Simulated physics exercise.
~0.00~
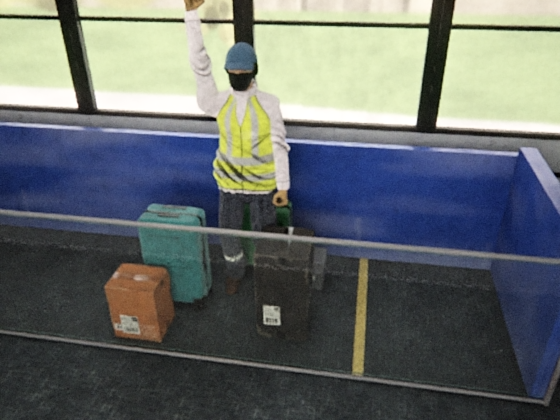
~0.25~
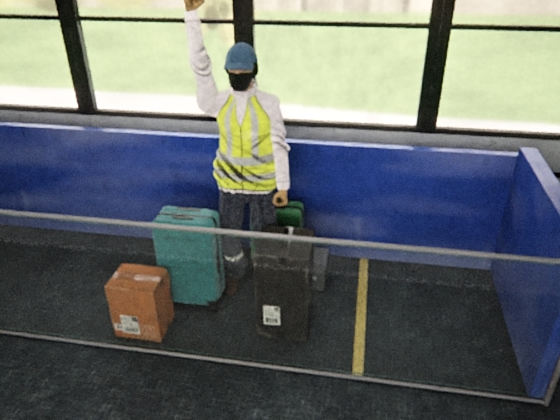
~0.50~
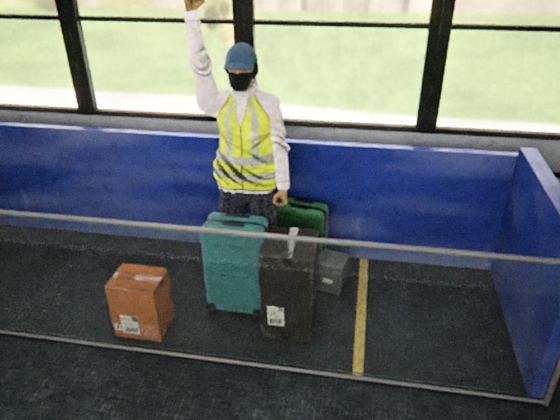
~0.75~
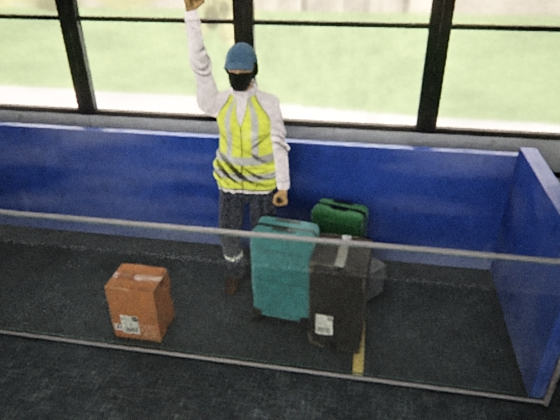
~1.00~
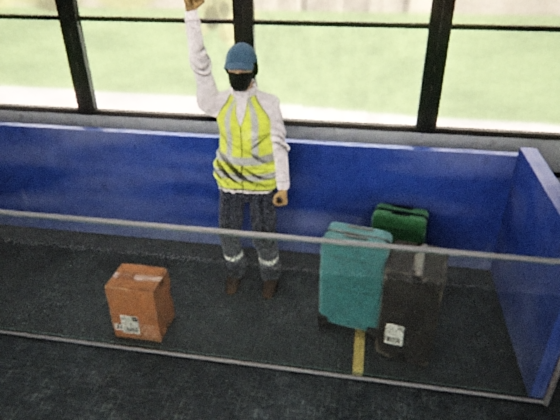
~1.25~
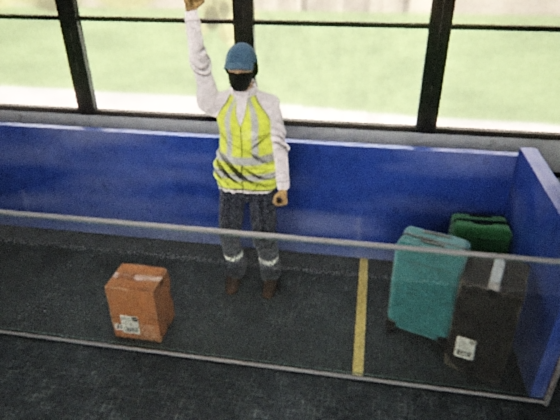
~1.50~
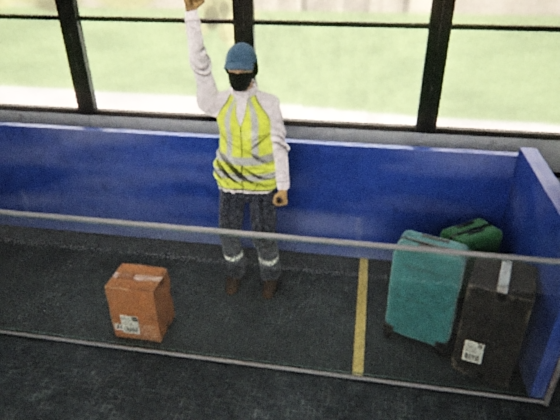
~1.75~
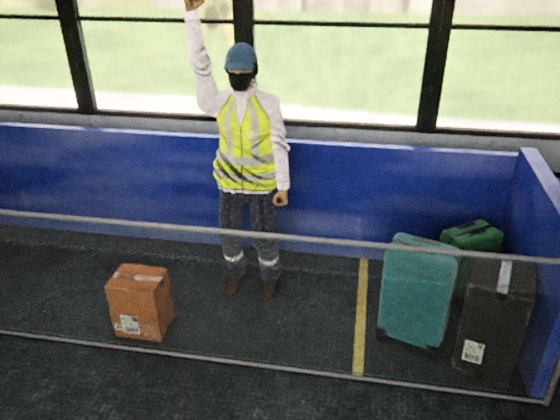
The teal suitcase rolls right with the green and black cases, stopping past the yellow line.
